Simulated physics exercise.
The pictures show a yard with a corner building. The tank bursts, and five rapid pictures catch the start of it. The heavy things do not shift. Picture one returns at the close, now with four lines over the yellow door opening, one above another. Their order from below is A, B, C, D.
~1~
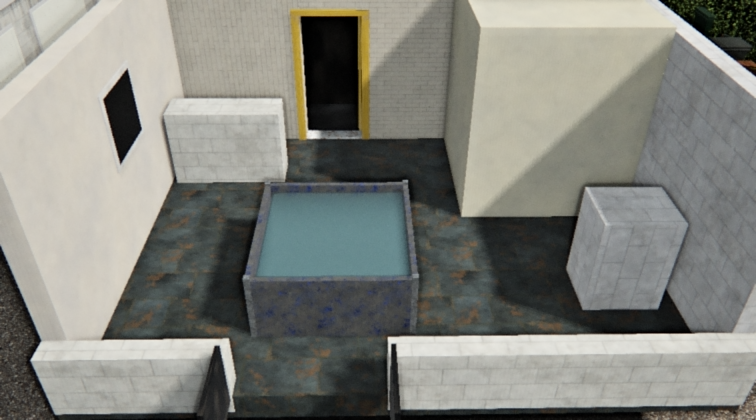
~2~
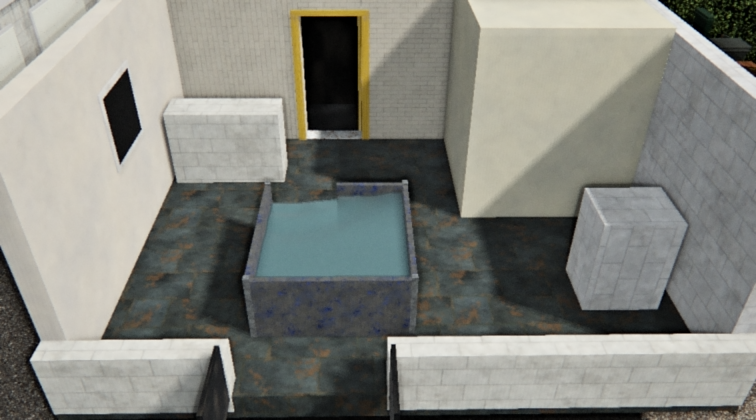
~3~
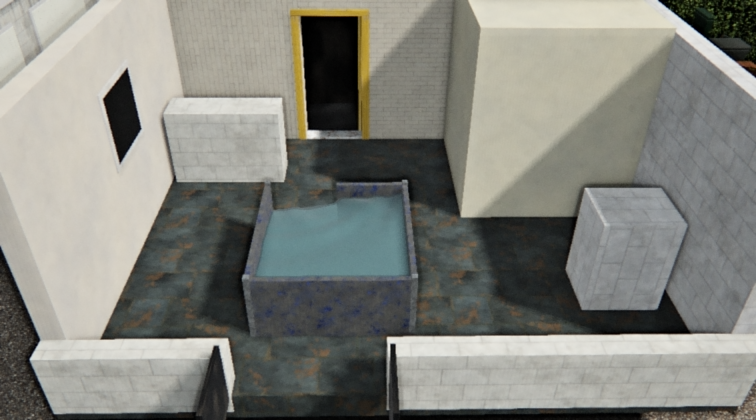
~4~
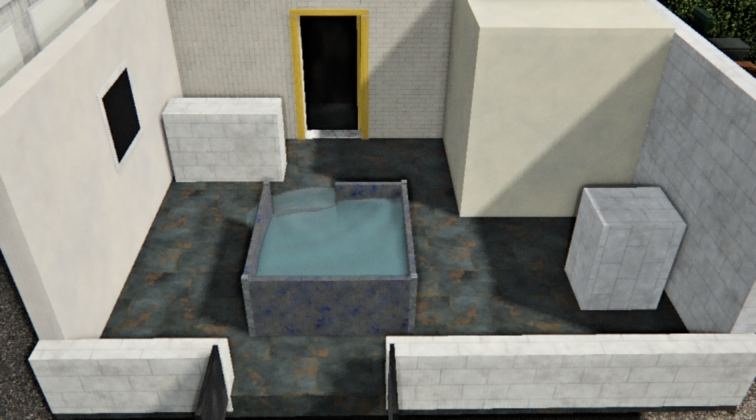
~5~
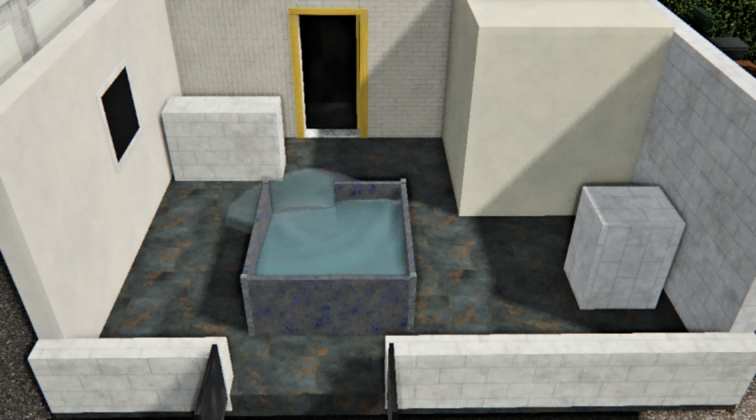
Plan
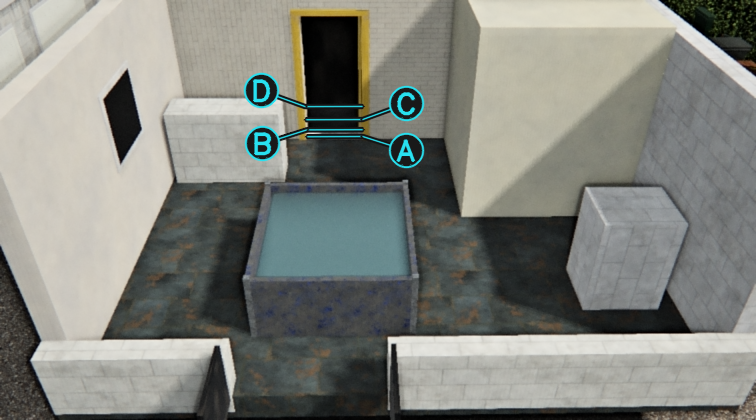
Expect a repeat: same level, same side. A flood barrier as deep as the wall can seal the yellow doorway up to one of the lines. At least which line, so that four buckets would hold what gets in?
C will do.
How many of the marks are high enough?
Two of them.
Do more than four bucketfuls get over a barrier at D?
No, not at all.
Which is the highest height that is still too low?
That is height B.
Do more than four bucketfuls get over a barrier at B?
Yes.
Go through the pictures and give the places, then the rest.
Water in the tank at rest, its middle at (335, 232); foot of the yellow doorway at (335, 139); open gate at (308, 334).
Water covers 1 % of the ground, its front hidden from here.
Water covers 3 % of the ground, its front hidden from here.
Water covers 6 % of the ground, its front hidden from here.
Water covers 11 % of the ground and shows as far out as (305, 170).
On the marked copy, A at (335, 136); B at (334, 129); C at (334, 119); D at (333, 106); from the bottom up A, B, C, D.
For height A, dozens of bucketfuls pour in.
For height B, about 14 bucketfuls get in.
For height C, a splash gets over, under a bucket.
For height D, nothing gets over.
